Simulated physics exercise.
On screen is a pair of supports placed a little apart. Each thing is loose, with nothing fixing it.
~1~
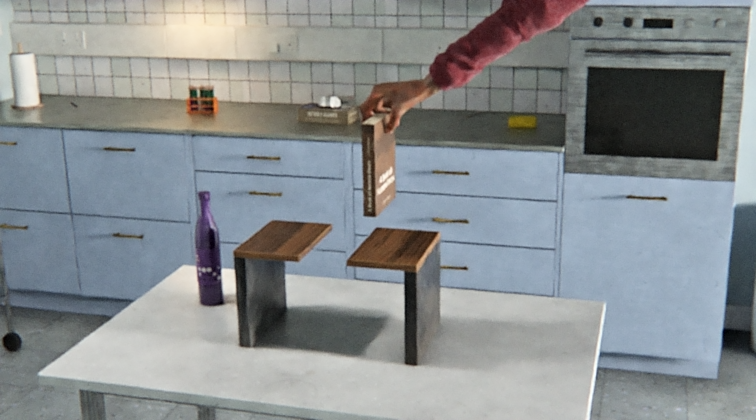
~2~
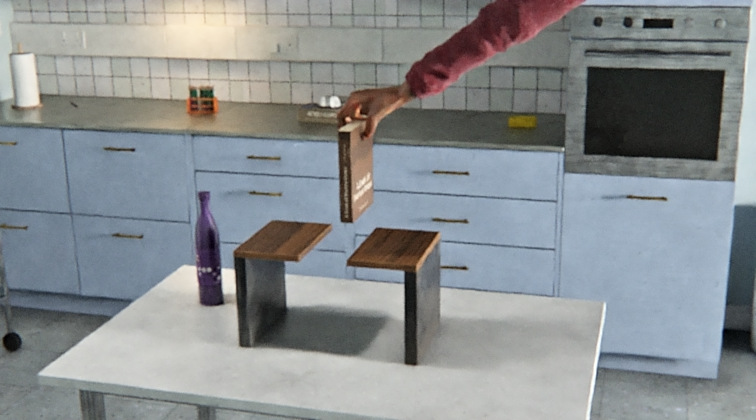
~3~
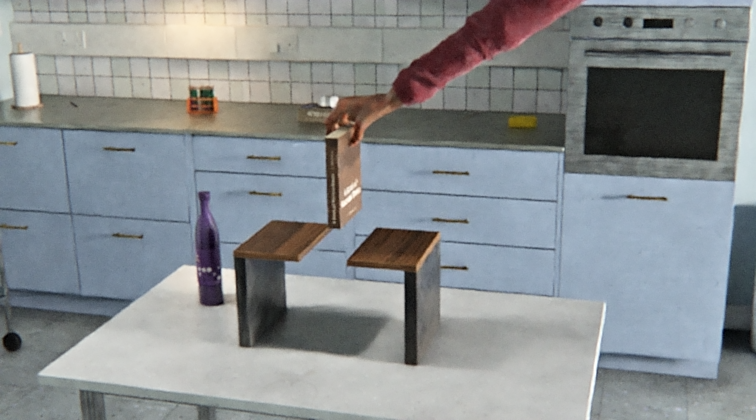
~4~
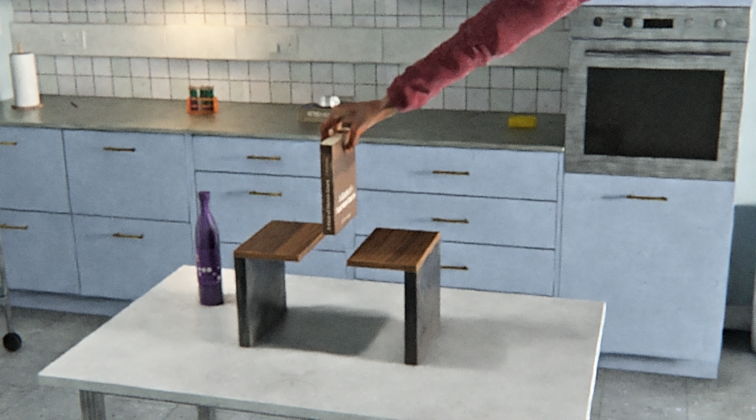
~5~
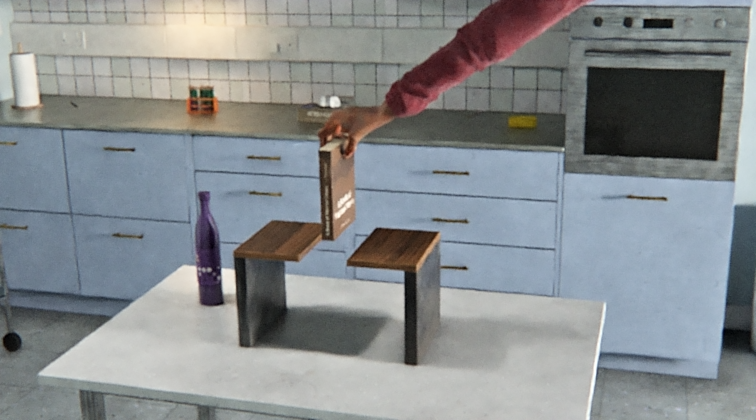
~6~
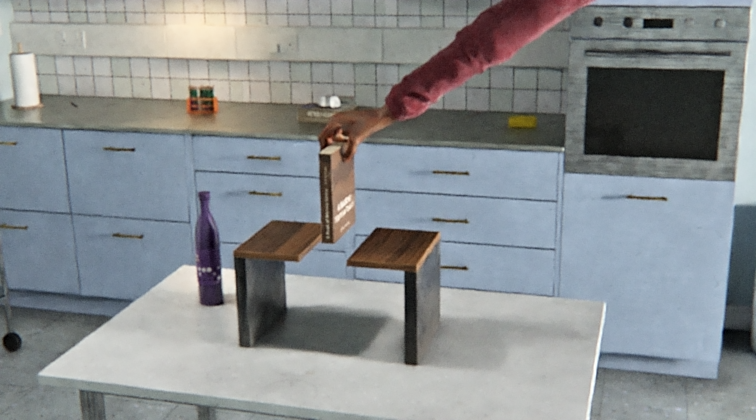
In a kitchen with pale blue cabinets, a hand holding a brown book upright moves it left and slightly downward above two separate wood-topped supports on a table, while a purple bottle stands still at the left.
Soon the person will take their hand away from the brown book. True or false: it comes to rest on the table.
True.
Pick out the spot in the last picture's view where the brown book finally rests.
Looks like it settles somewhere around (341, 295).
Then, 0.30 s later than the last frame, brown book moved about its own width near (340, 270).
Then, 0.40 s later than the last frame, brown book moved about its own width near (341, 288).
When it is over, moved from the start, brown book; purple bottle as before. End places, in pixels of the last picture, brown book near (341, 295). The book reaches the table.
